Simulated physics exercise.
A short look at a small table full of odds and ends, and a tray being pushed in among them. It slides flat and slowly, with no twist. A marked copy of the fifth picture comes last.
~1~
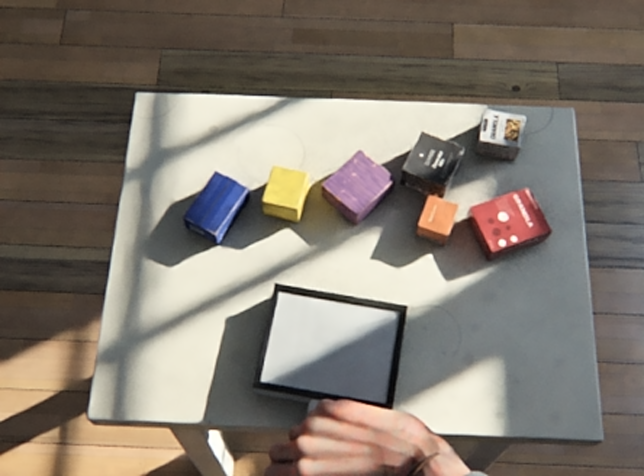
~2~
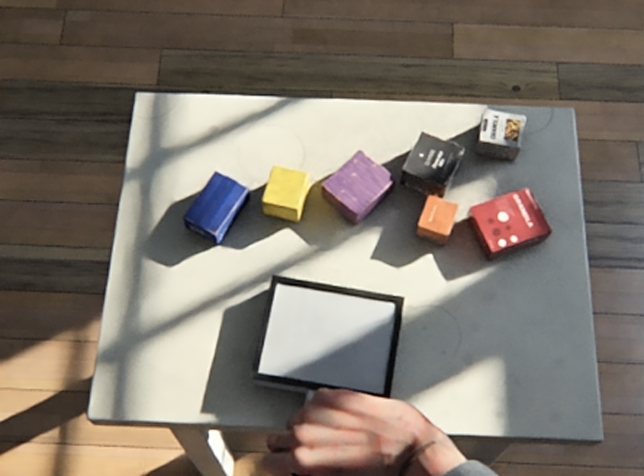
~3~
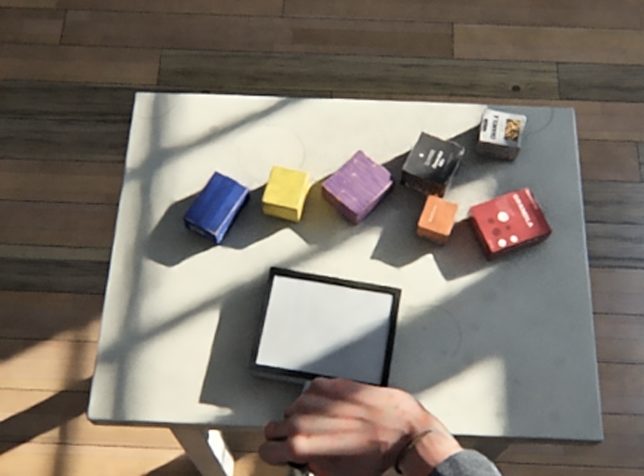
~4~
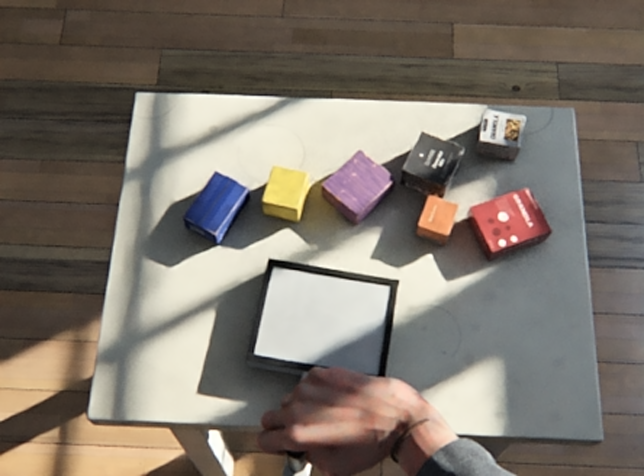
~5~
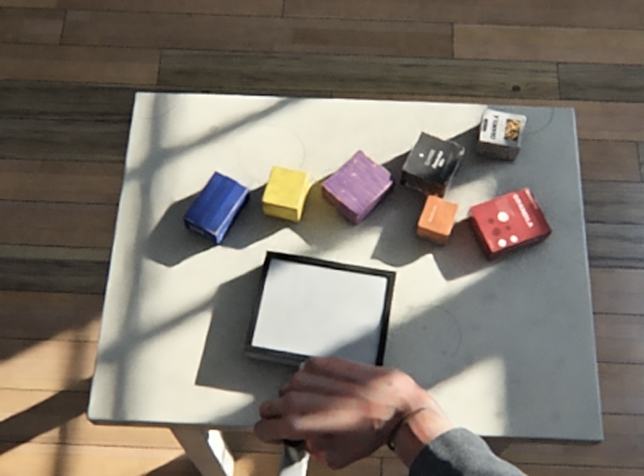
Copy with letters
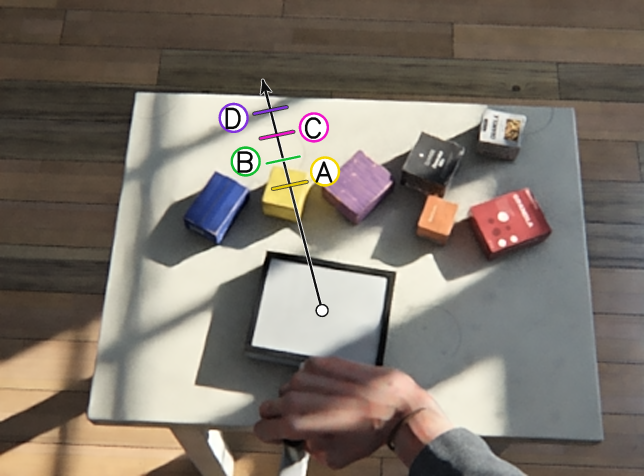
A black-rimmed tray sliding slowly away from a hand at the table's near edge, toward a scatter of colourful small boxes.
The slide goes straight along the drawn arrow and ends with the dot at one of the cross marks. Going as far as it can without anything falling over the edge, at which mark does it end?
As far as tick B.
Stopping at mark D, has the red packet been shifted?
No.
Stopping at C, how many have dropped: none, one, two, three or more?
One.
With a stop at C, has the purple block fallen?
By then, no.
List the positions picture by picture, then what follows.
Tray (332, 346); purple block (358, 187); white packet (500, 136), in the first frame.
Tray (329, 337); orange box (437, 220), in the second frame.
Tray (327, 328); blue box (217, 208), in the third frame.
Tray (324, 320); yellow block (286, 194), in the fourth frame.
Tray (322, 311); white packet (500, 136); orange box (437, 220); black packet (432, 166), in the fifth frame.
On the marked copy, A at (290, 186); B at (284, 160); C at (277, 135); D at (270, 110); the arrow from (322, 311) to (263, 81); the white dot at (322, 311).
With B. Early on, tray (307, 257); purple block (358, 184); yellow block (286, 185).
Further on, tray (293, 203); purple block (365, 140); yellow block (281, 136).
At the end, tray (284, 166); yellow block (278, 102); purple block (371, 118); nothing has fallen.
As for the rest, A is safe but short; C drops the yellow block; D drops the yellow block.
